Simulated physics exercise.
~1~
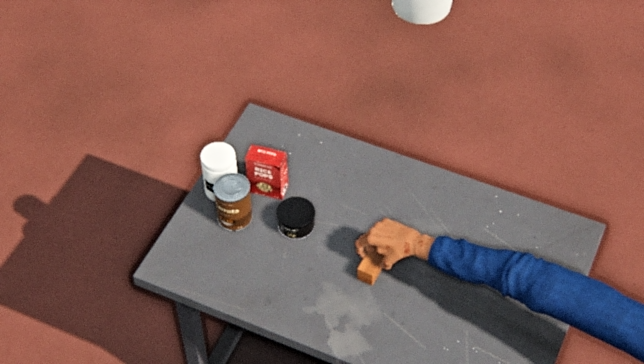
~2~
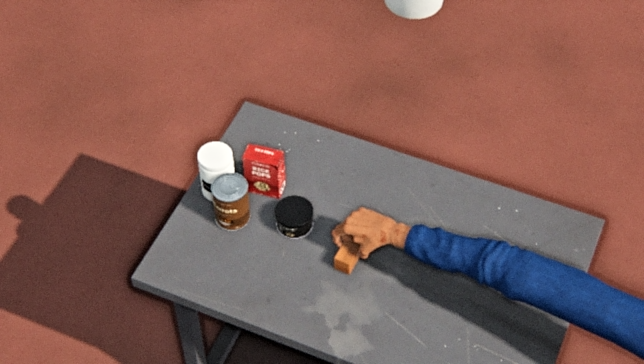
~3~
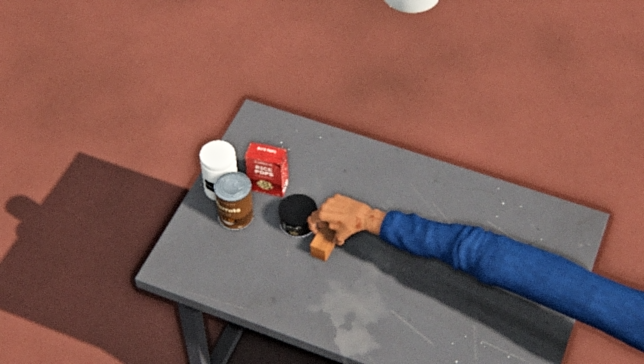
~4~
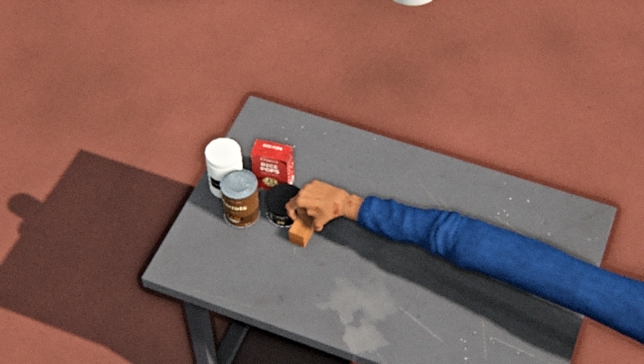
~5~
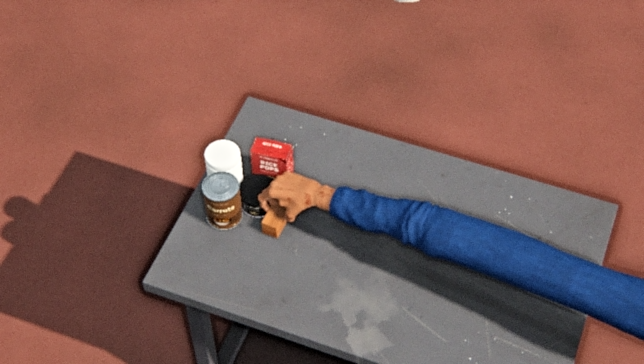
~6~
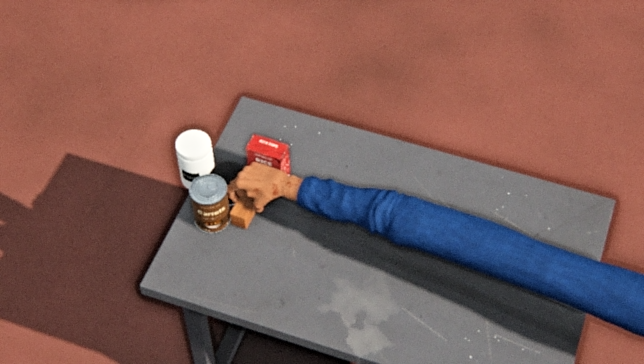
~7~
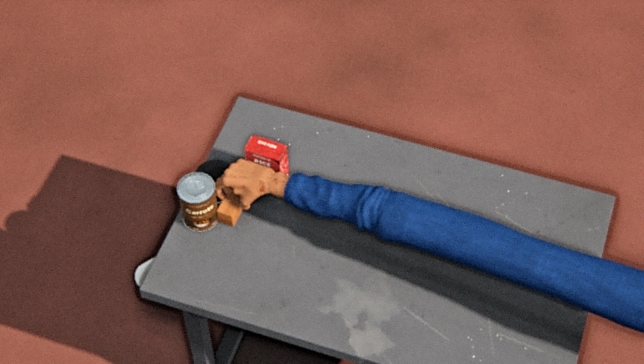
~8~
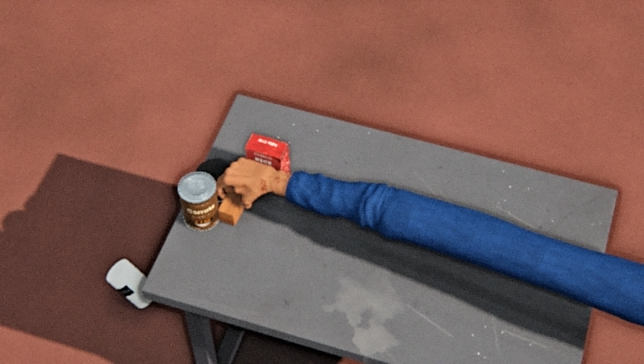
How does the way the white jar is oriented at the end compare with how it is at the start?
At the start the white jar stands upright on the table, but by the end it is upside down, off the table's left side.
The footage shows a blue-sleeved arm slide a small block leftward across a gray table, pushing a black tub and a brown tin toward the edge while a white jar falls off; the hand stops with the tub, tin and red packet still on top.
